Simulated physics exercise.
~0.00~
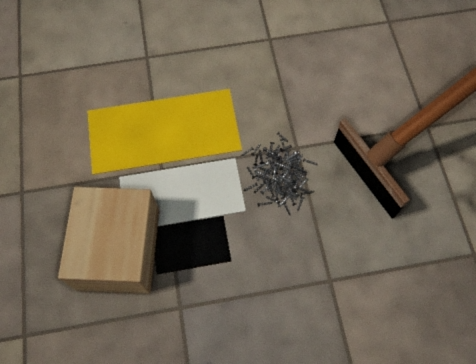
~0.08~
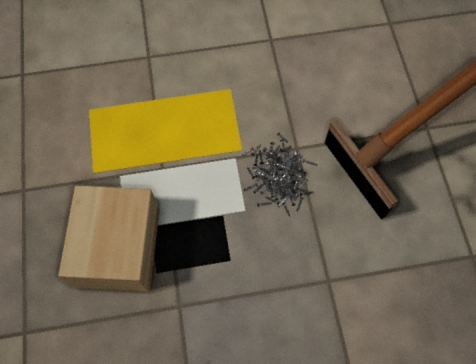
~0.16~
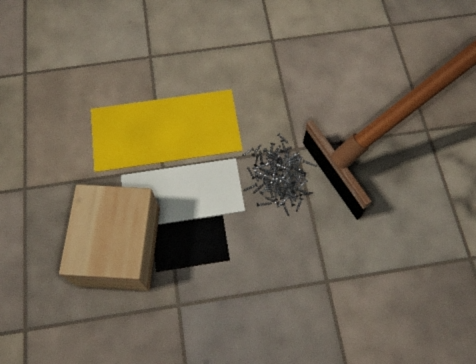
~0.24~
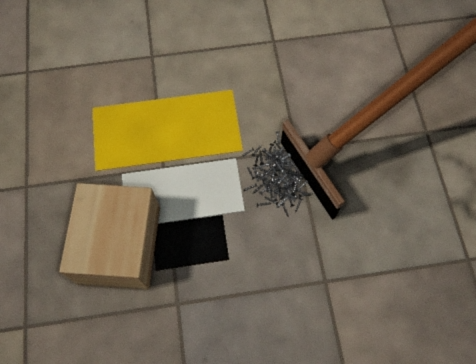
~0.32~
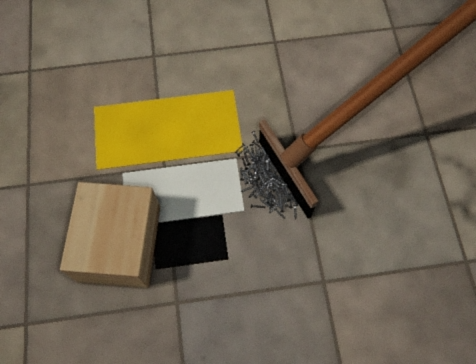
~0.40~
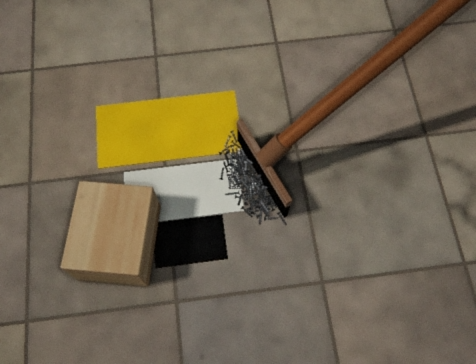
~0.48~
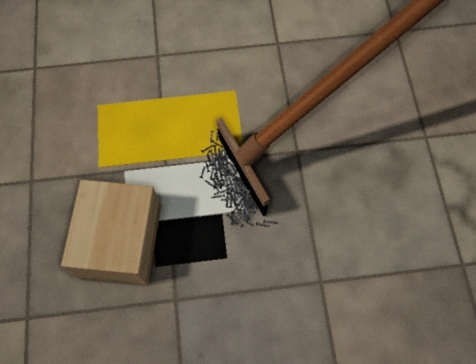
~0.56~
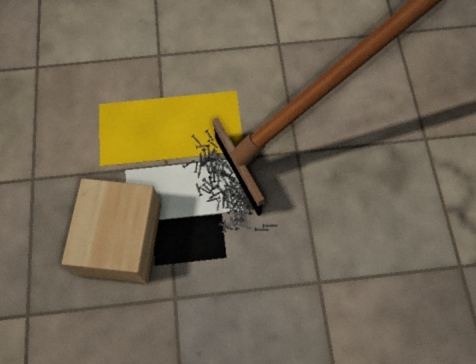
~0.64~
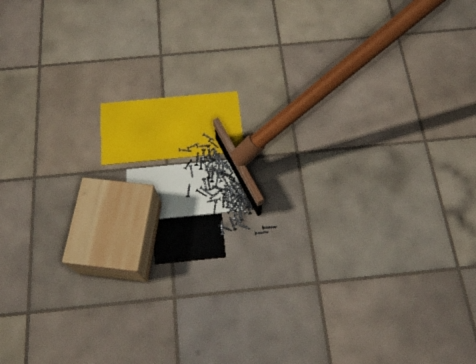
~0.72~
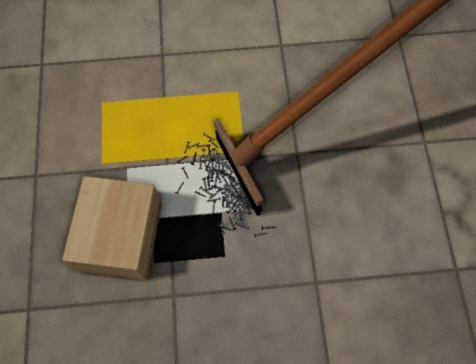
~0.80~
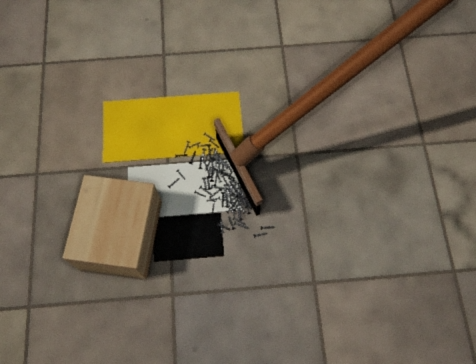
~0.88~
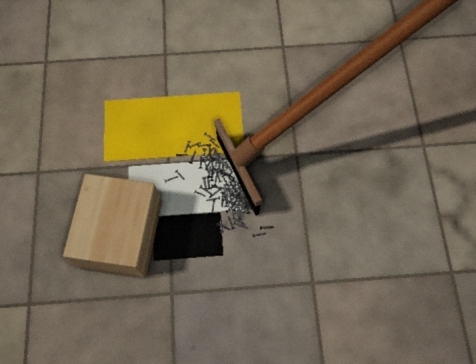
The footage shows a squeegee with a wooden handle moving left across a tiled floor, pushing a pile of dark screws toward yellow, white and black mats beside a wooden block. It halts with most screws scattered over the white mat, some touching the yellow mat and others on bare tile.
